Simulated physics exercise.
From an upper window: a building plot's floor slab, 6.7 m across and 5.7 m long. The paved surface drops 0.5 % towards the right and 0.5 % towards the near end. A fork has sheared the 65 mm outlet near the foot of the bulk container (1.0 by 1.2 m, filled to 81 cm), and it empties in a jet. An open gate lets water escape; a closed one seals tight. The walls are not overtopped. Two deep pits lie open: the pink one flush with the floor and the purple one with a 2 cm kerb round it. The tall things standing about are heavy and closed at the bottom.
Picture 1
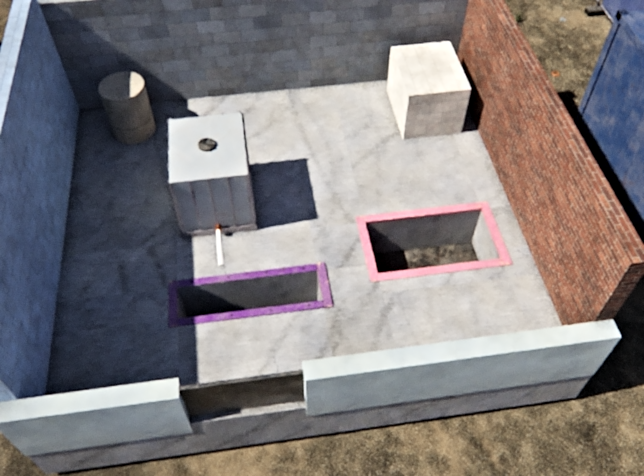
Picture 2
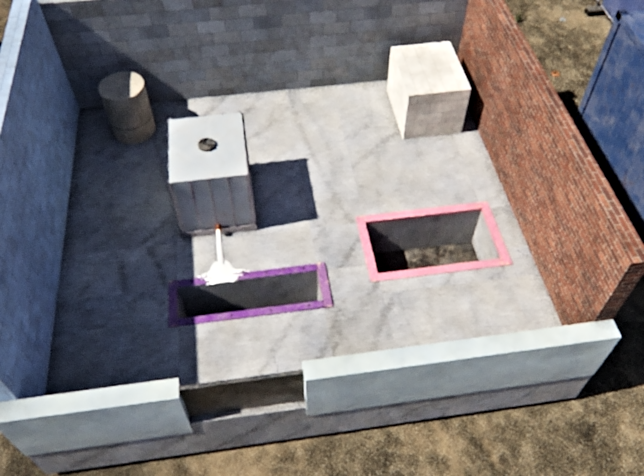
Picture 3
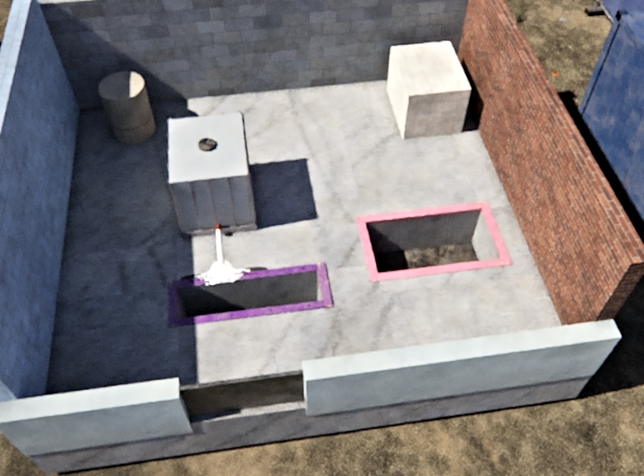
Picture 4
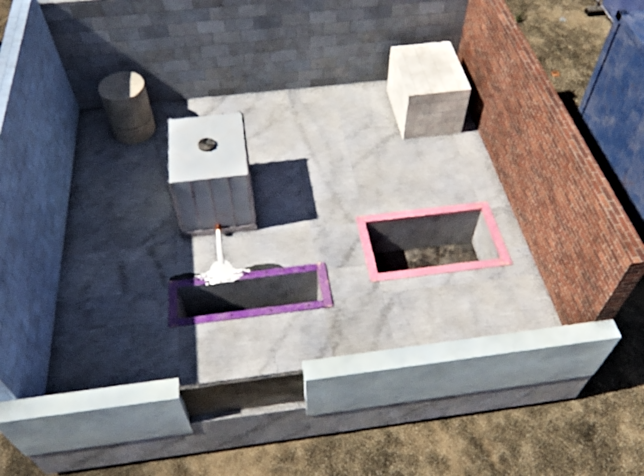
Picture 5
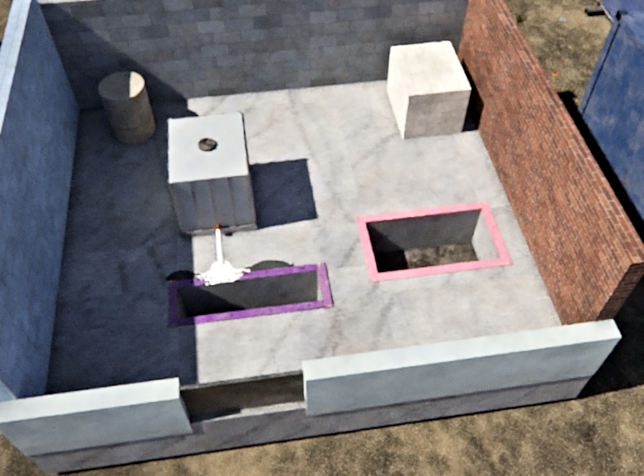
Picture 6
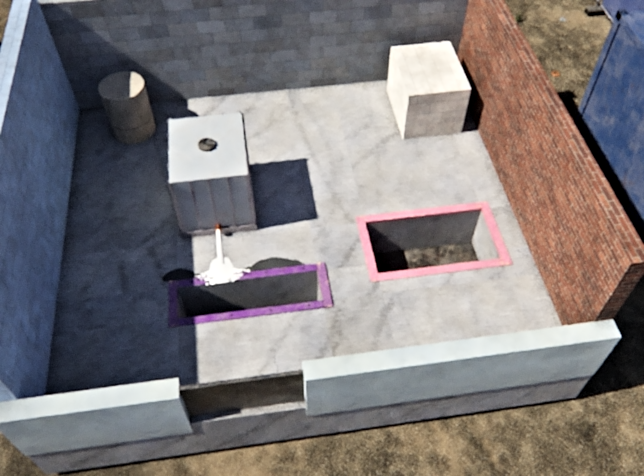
A white jet of water spurts from the foot of a pale bulk container onto a grey walled floor slab, seen from high above by a still camera. A purple-edged pit lies just below it, a pink-edged pit to the right, with a drum and pale block behind and a brick wall at right. The jet lengthens into a splash beside the purple edge, then small dark wet patches spread slightly either side.
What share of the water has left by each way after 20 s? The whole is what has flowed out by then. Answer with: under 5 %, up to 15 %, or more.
The gate takes under 5 %; the pink pit takes under 5 %; the purple pit takes over 15 %.
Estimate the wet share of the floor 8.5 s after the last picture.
Some 0 per cent of it.
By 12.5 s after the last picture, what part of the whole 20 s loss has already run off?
Some 80 per cent by then.
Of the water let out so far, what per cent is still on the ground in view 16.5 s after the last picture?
Some 4 per cent remains.
Then, 1.5 s after the last picture water covers under 5 % of the floor and is deepest (2 cm) near (217, 268); gone so far, the gate 0 %, the pink pit 0 %, the purple pit 24 %.
Then, 4.5 s after the last picture water covers under 5 % of the floor and is deepest (2 cm) near (217, 268); gone so far, the gate 0 %, the pink pit 0 %, the purple pit 39 %.
Then, 8.5 s after the last picture water covers under 5 % of the floor and is deepest (2 cm) near (217, 268); gone so far, the gate 0 %, the pink pit 0 %, the purple pit 58 %.
Then, 12.5 s after the last picture water covers under 5 % of the floor and is deepest (2 cm) near (217, 268); gone so far, the gate 0 %, the pink pit 0 %, the purple pit 77 %.
Then, 16.5 s after the last picture water covers under 5 % of the floor and is deepest (2 cm) near (217, 268); gone so far, the gate 0 %, the pink pit 0 %, the purple pit 95 %.
